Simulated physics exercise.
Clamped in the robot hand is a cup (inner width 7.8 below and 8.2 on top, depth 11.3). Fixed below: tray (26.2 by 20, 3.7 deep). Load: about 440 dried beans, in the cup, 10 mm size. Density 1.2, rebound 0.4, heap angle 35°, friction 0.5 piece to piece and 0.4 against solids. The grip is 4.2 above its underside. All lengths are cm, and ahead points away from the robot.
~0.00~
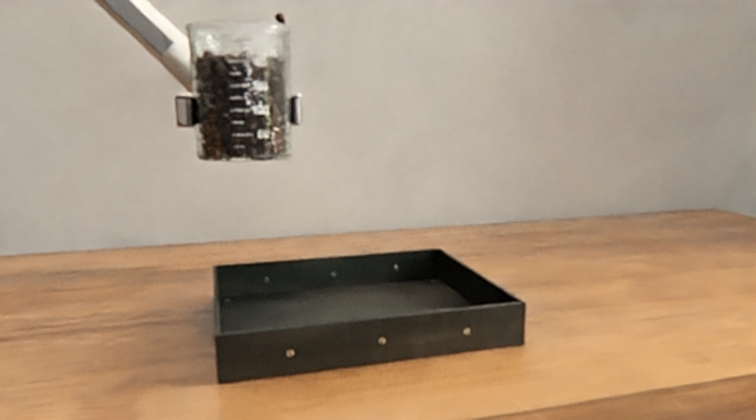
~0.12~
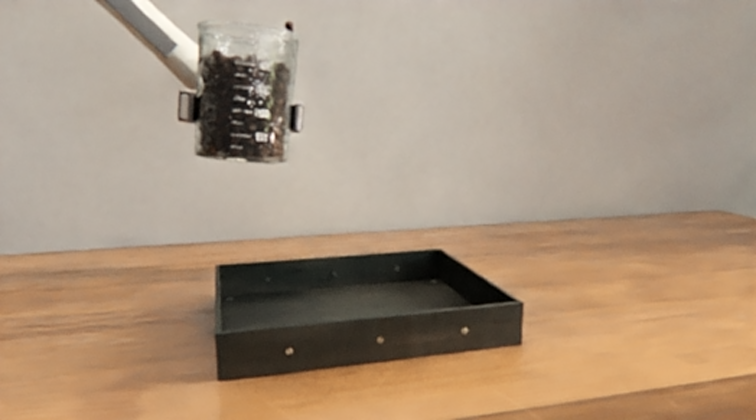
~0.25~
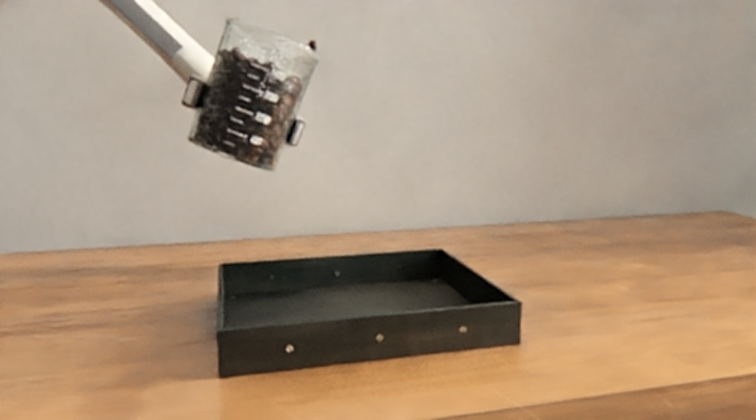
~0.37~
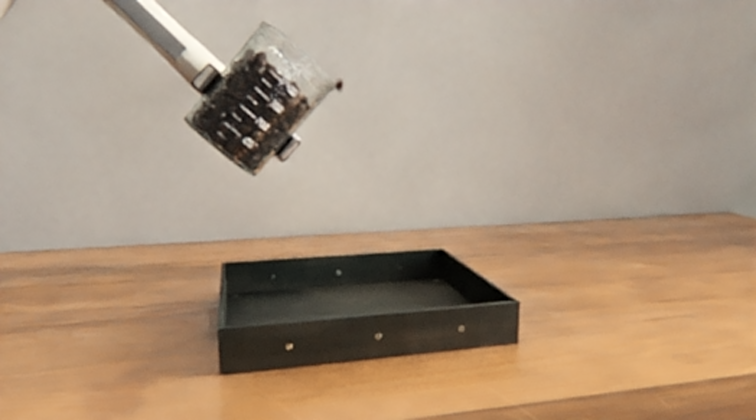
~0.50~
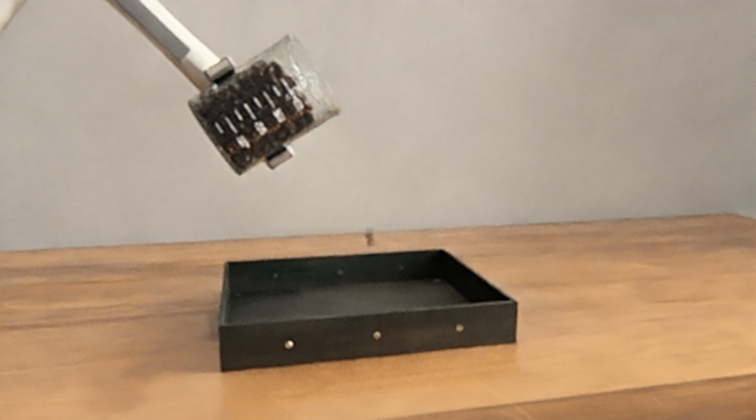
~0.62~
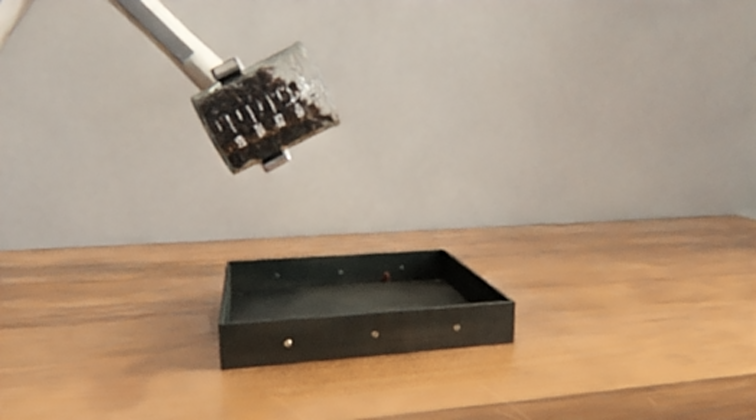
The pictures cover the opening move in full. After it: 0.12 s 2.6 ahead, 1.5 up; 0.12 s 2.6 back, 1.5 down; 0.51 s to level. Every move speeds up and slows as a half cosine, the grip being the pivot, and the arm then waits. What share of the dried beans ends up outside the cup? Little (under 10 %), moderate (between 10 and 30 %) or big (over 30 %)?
Outside the cup the share is little, under 10 %.
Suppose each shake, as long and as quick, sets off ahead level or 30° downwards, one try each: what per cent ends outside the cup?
About 5 and 0 per cent.
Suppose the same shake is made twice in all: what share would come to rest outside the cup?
It would be near 15 per cent.
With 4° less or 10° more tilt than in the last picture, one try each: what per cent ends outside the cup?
Some 0 and 15 per cent.
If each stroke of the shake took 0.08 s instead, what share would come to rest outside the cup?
In that case some 25 per cent.
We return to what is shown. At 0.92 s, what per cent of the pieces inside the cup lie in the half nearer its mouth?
Roughly 45 per cent.
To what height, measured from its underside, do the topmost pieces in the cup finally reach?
About 10.5 cm.
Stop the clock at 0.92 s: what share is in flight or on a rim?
Roughly 4 per cent.
After 0.92 s, tilted 62° forward, highest piece 24 above the table; 418 in the cup, 2 in the tray, 18 in flight or on a rim.
After 1.22 s, tilted 13° forward, highest piece 28 above the table; 411 in the cup, 26 in the tray, 1 in flight or on a rim.
After 1.57 s, level, highest piece 27 above the table; 411 in the cup, 27 in the tray.
After 2.62 s, level, highest piece 27 above the table; 411 in the cup, 27 in the tray.
At rest, 411 in the cup, 27 in the tray. That is 6 % outside the cup.
